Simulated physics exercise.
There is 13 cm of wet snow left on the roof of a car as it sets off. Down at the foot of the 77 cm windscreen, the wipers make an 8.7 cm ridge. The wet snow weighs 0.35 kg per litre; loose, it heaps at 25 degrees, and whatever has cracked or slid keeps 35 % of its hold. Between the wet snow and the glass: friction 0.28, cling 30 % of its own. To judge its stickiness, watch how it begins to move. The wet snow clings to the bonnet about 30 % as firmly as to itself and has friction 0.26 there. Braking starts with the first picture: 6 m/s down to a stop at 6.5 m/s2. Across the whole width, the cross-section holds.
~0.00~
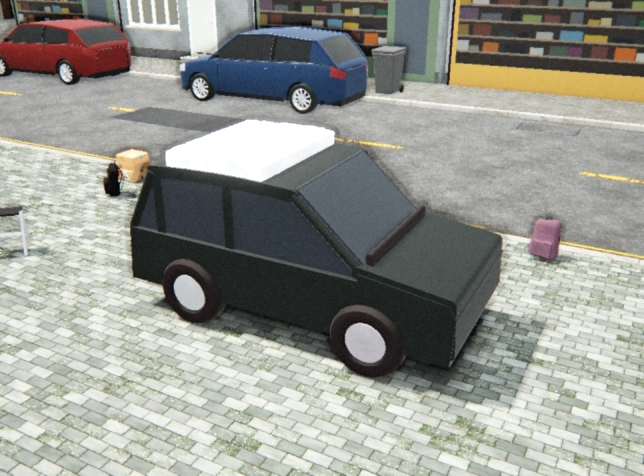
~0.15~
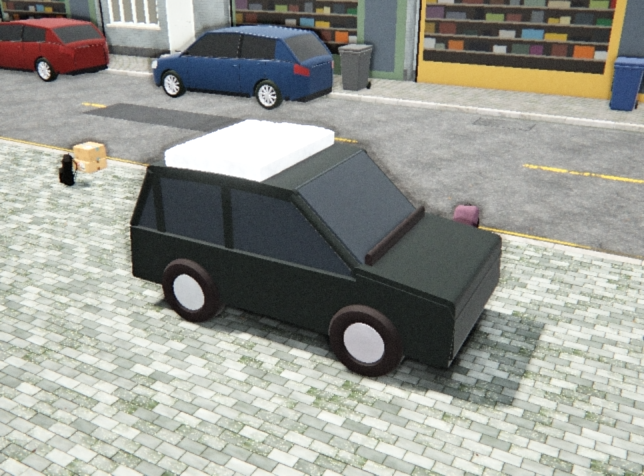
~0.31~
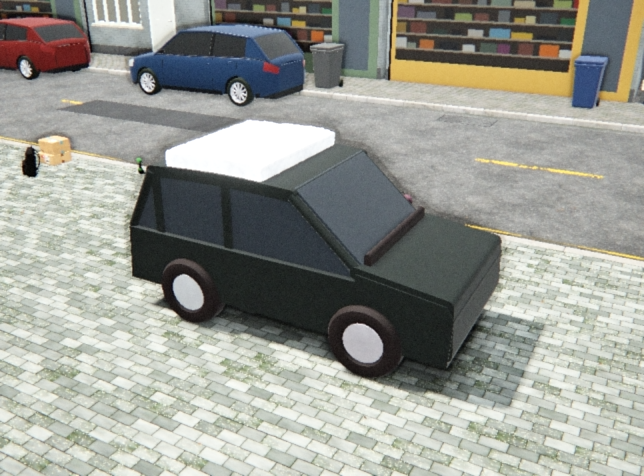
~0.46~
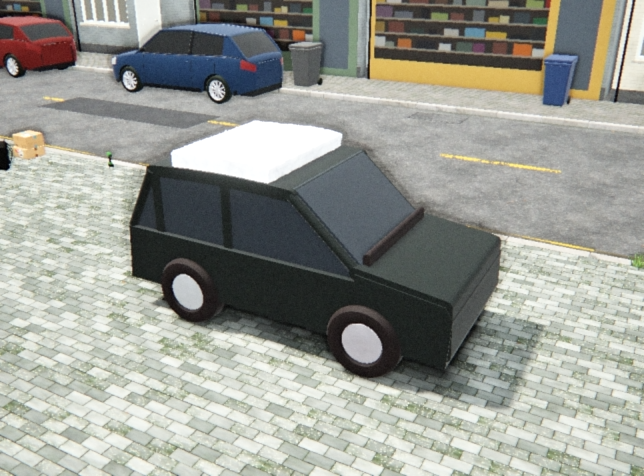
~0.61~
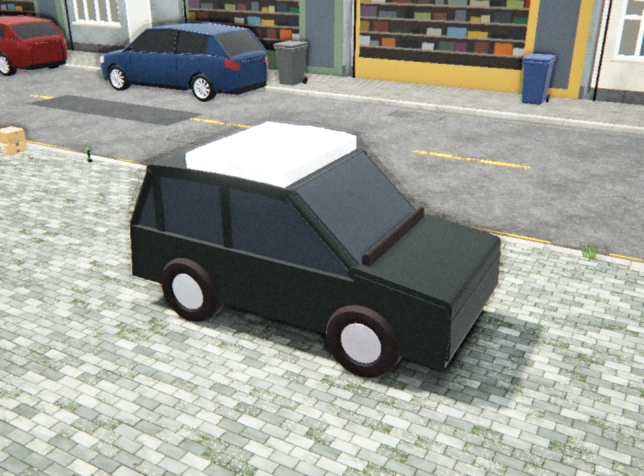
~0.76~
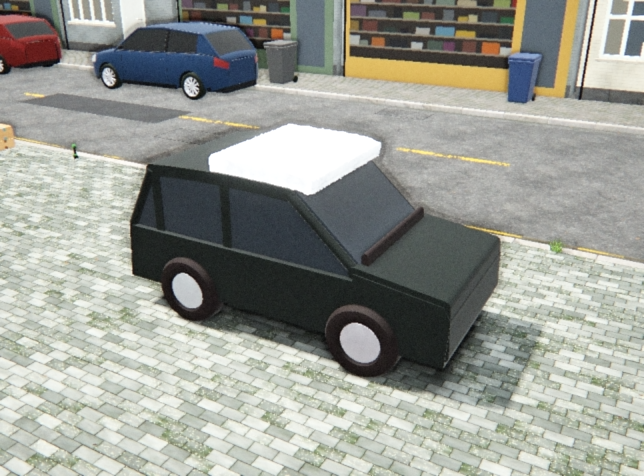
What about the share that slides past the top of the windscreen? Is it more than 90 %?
Yes.
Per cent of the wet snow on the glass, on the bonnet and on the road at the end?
Roughly 0 % ends on the glass, 3 % on the bonnet and 95 % on the road.
After 1.13 s, none of the snow is on the roof, 38 % on the glass, 62 % on the bonnet and none has gone off the nose.
After 1.56 s, none of the snow is on the roof, none on the glass, 30 % on the bonnet and 70 % has gone off the nose.
After 1.99 s, none of the snow is on the roof, none on the glass, 3 % on the bonnet and 97 % has gone off the nose.
After 2.42 s, none of the snow is on the roof, none on the glass, 3 % on the bonnet and 97 % has gone off the nose.
After 2.52 s, none of the snow is on the roof, none on the glass, 3 % on the bonnet and 97 % has gone off the nose.
